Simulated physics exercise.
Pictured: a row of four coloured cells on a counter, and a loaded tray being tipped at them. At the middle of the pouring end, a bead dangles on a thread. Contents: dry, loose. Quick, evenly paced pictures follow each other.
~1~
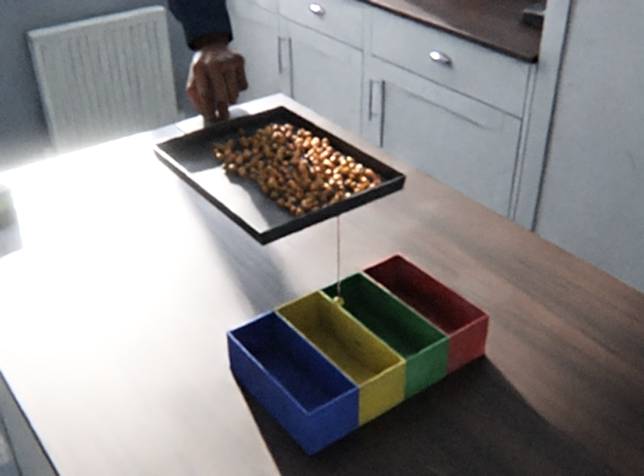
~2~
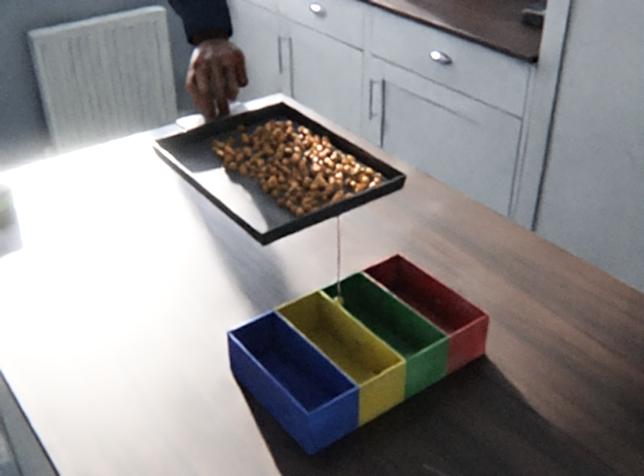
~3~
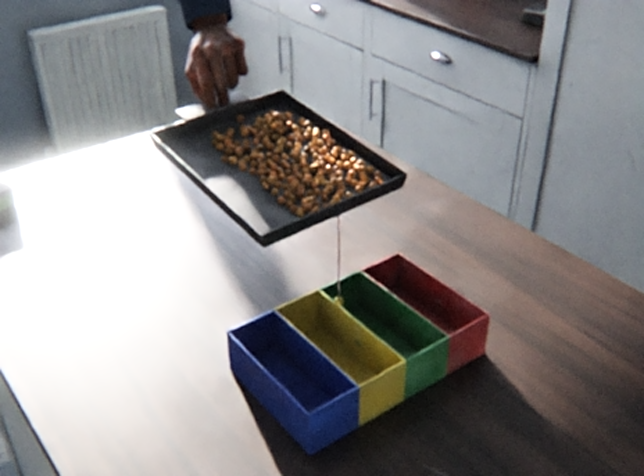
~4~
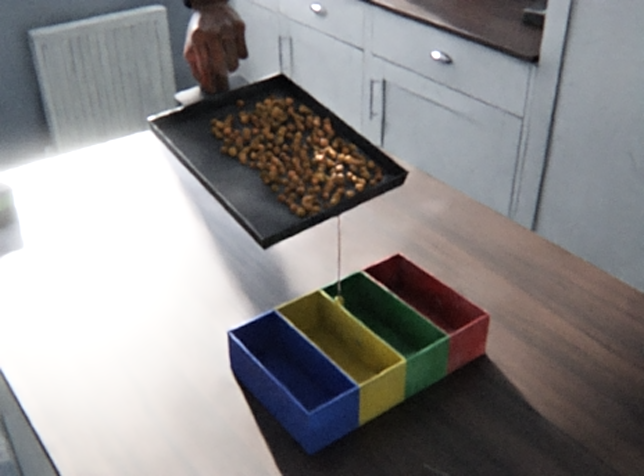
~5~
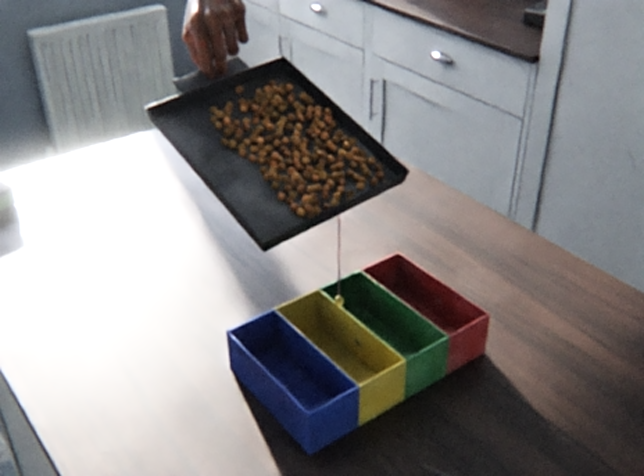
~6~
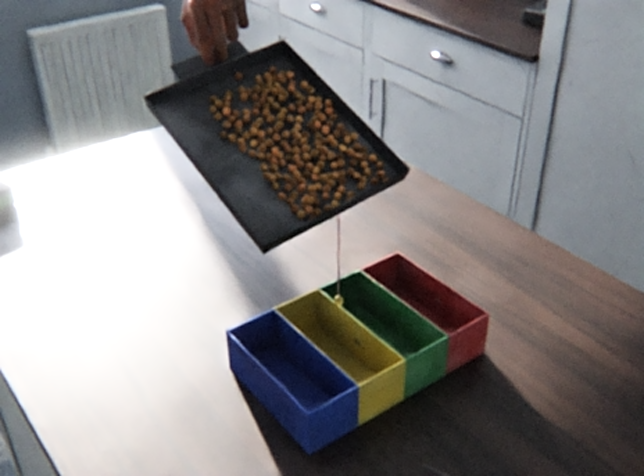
A hand raises the far side of a dark tray of roasted chickpeas, tilting it gradually more steeply above a box of blue, yellow, green and red compartments, while the chickpeas stay on the tray and the box remains still.
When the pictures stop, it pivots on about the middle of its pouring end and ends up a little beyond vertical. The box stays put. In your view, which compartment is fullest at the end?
Fullest: The blue compartment.
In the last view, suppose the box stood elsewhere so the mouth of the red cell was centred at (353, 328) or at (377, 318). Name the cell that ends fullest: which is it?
It would be that green cell the first time and the yellow cell the second time.
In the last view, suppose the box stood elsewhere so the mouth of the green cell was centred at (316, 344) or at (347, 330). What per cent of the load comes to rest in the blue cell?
First placement: 0 per cent; second placement: 10 per cent.
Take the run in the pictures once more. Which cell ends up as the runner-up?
The answer is the cell in yellow.
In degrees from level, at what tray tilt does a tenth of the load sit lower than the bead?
Near 100 degrees.
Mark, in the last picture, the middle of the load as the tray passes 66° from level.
(306, 189).
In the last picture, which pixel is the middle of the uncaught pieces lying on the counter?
I'd put the middle somewhere around (216, 458) in the last picture.
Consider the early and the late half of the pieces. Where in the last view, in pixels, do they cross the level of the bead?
At (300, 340) for the first part, then at (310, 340) for the others.
Soon after the last picture, tray tipped steeply; nearly all on the tray; a stray few falling or outside the box.
A little later, tray tipped past a quarter turn; most on the tray; a small part in the blue cell; a stray few in the yellow cell; a small part falling or outside the box.
Later still, tray tipped past a quarter turn; about half in the blue cell; about a third in the yellow cell; a stray few in the green cell; a stray few in the red cell; a small part falling or outside the box.
At rest, tray tipped past a quarter turn; about half in the blue cell; about a third in the yellow cell; a stray few in the green cell; a stray few in the red cell; a small part outside the box.
